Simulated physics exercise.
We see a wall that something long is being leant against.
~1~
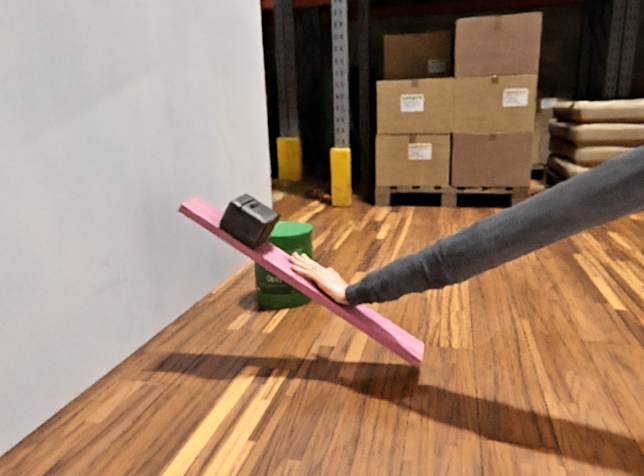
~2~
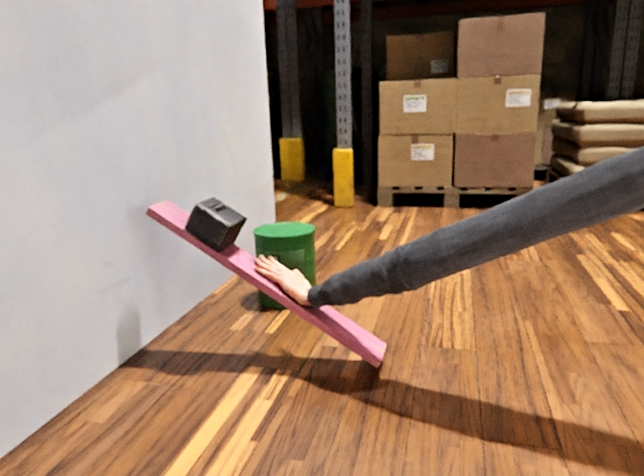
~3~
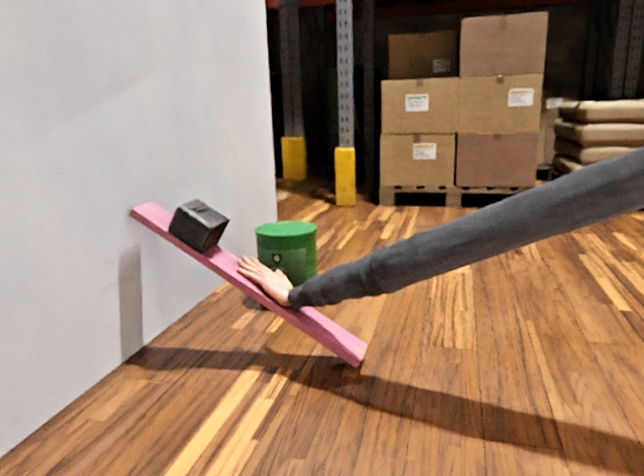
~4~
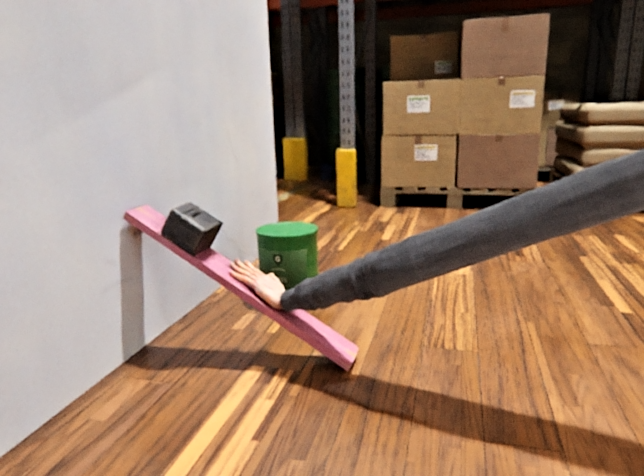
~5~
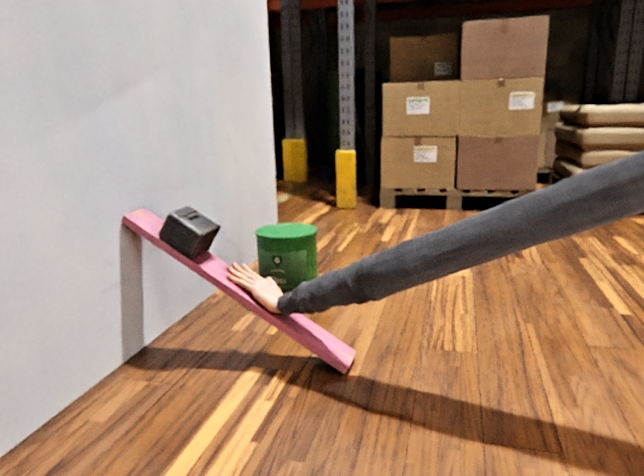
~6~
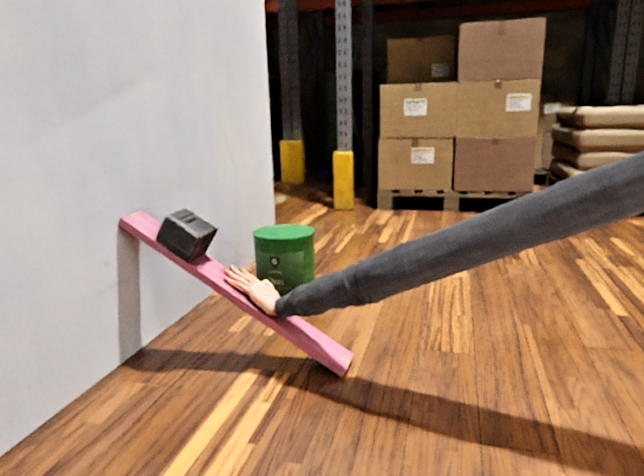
In a warehouse, a hand moving a pink plank with a dark box on it leftward and leaning it against a wall.
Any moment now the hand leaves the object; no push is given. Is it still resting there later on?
No.
Then, 0.30 s on from there, pink plank sunk by 18° near (254, 326).
Then, 0.40 s on from there, pink plank sunk by 32° near (263, 353).
Then, 0.50 s on from there, pink plank sunk by 32° near (263, 331).
Then, 0.70 s on from there, pink plank sunk by 32° near (267, 354).
In the end, moved from the start, pink plank; green pail unmoved. At the end, from the last picture's camera, pink plank near (268, 356). The plank gives way.
